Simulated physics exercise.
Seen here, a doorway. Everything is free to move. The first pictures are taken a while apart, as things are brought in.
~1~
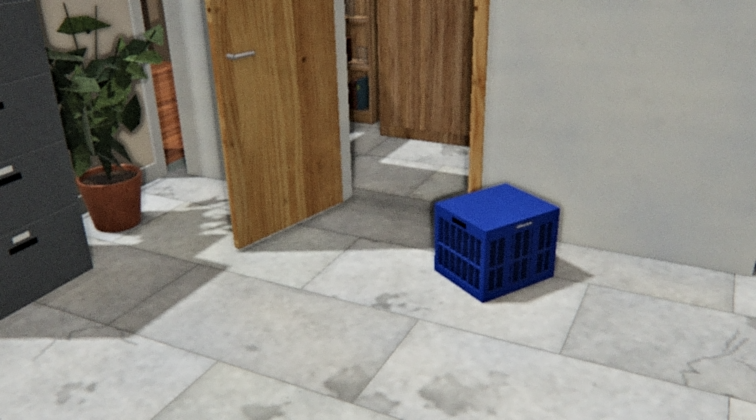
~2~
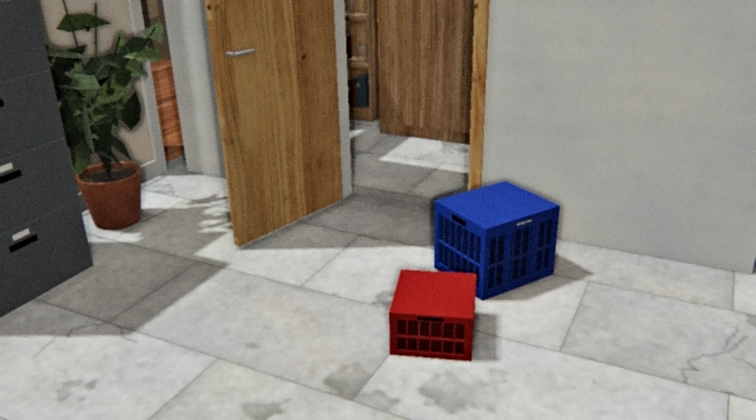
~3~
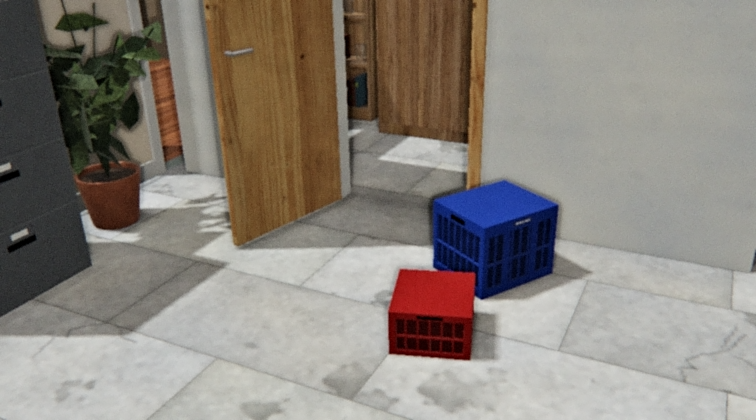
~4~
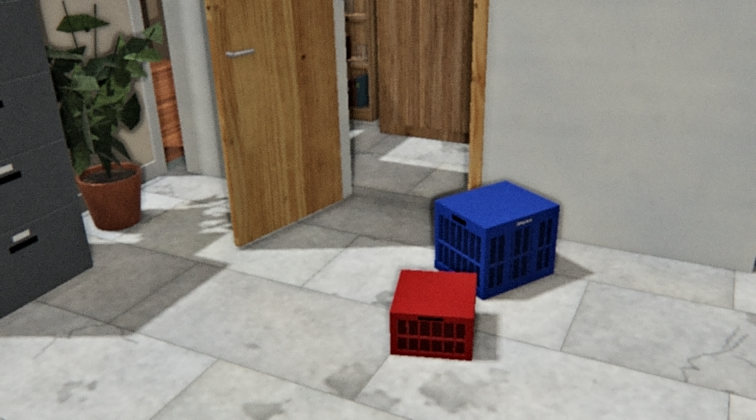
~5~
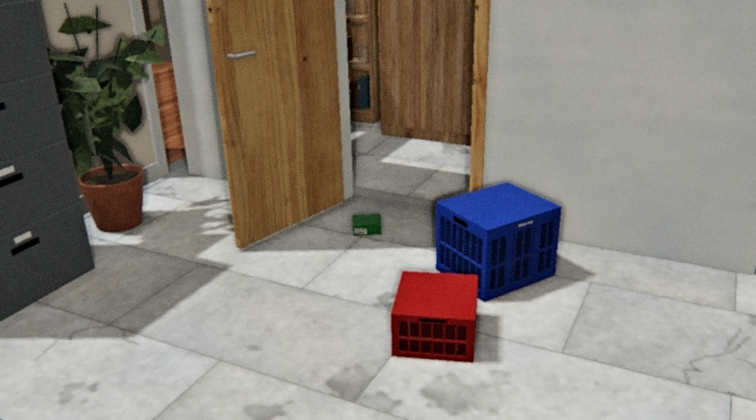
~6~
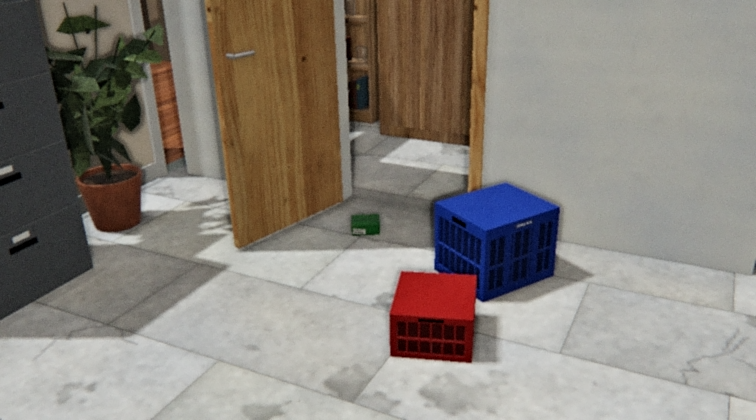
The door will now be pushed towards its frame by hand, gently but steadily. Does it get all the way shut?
As it turns out, it closes.
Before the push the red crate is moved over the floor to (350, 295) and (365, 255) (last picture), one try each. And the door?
First try: It closes; second try: It jams.
Then, 0.70 s past the last view, open by 72°.
Then, 1.10 s past the last view, open by 40°; green box displaced about its own width near (384, 221).
Then, 1.30 s past the last view, open by 22°; green box displaced about its own width near (402, 215).
Then, 1.50 s past the last view, open by 5°; green box displaced well along near (416, 207).
Finally, open by 0°; moved from the start, green box; the other 2 still in place. Final places as the last picture's camera would see them, green box near (425, 200).
